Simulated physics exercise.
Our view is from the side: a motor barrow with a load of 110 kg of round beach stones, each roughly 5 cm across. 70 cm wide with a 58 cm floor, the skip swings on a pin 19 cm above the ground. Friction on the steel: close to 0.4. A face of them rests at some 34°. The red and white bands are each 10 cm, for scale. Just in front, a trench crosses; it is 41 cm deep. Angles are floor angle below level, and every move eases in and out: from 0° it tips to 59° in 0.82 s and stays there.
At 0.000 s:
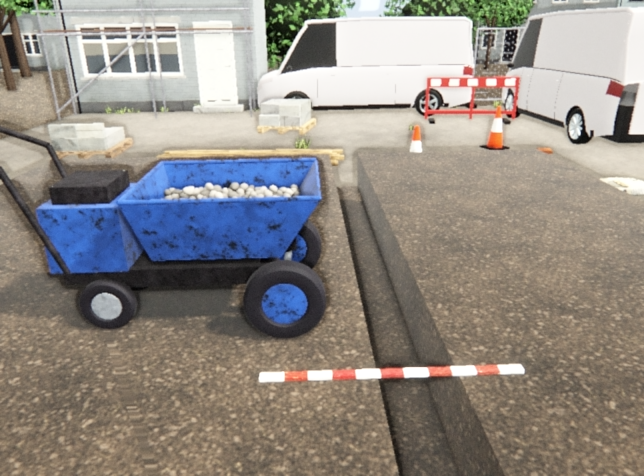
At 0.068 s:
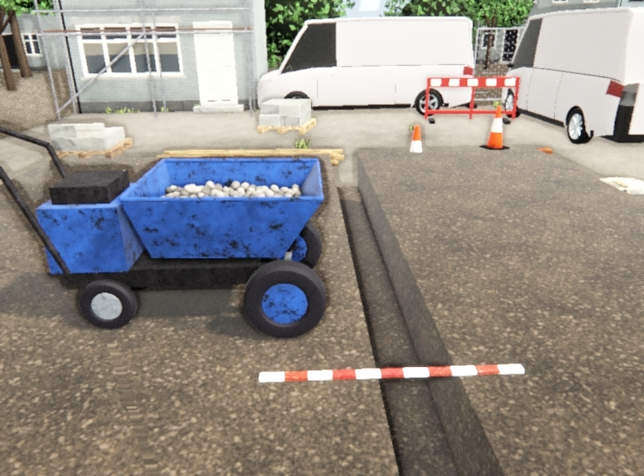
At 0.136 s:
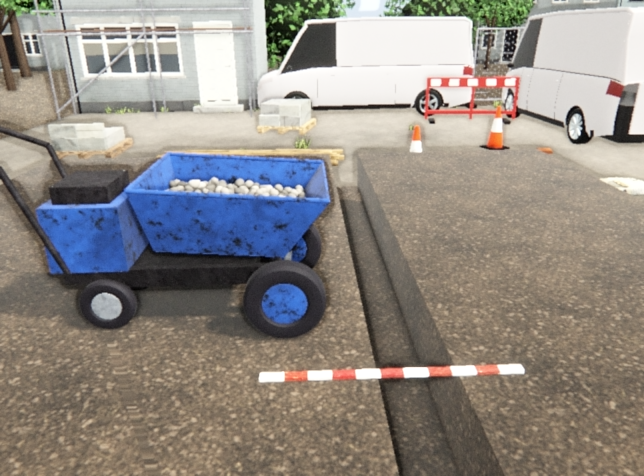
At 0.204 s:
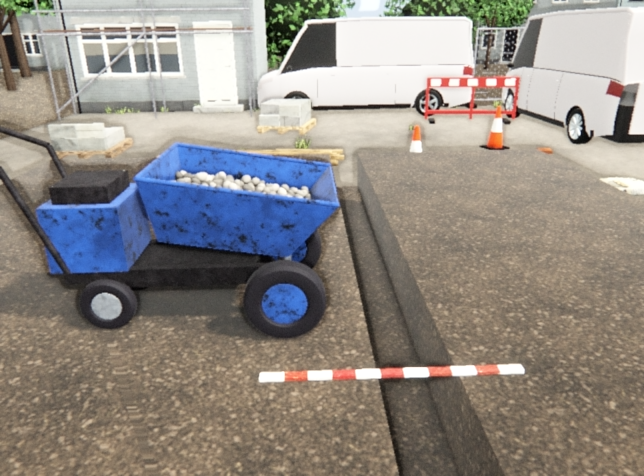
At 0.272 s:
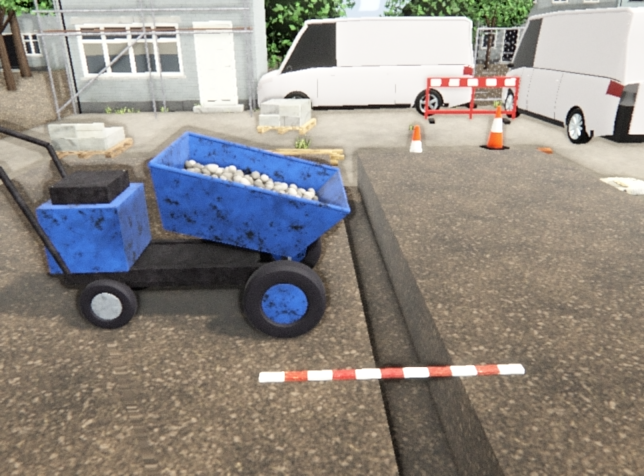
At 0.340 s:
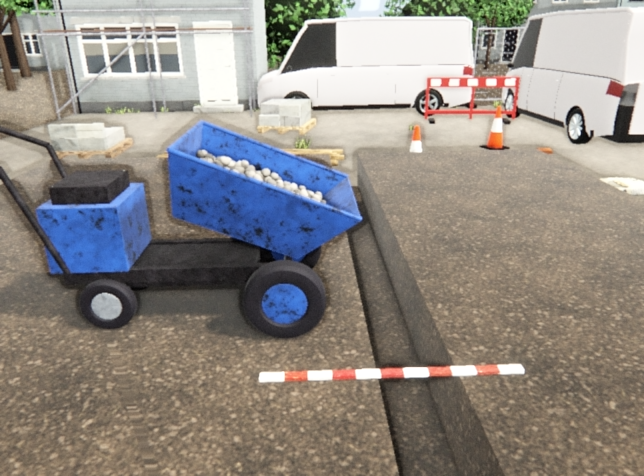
In the video, a blue motor barrow loaded with round, pale stones stands beside a narrow trench, and its skip gradually tilts forward to the right, the rear rising while the wheels and the striped pole stay still.
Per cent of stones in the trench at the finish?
About 35 %.
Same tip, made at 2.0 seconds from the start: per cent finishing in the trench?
With that timing, about 50 per cent.
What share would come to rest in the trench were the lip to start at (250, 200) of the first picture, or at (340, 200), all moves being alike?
The first gives about 50 percent and the second about 20 percent.
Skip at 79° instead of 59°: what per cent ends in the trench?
In that case around 55 percent.
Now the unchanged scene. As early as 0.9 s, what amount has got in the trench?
At that moment: Approx. 5 %.
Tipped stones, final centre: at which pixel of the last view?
(416, 349).
After 0.6 s the floor is at 50°; 100 % in the skip; the foremost stones are at (359, 240).
After 0.9 s the floor is at 59°; 92 % in the skip, 7 % in the trench; the foremost stones are at (432, 276).
After 1.3 s the floor is at 59°; 57 % in the skip, 18 % in the trench, 26 % past the trench; the foremost stones are at (522, 299).
After 3.2 s the floor is at 59°; 37 % in the skip, 35 % in the trench, 28 % past the trench; the foremost stones are at (611, 307).
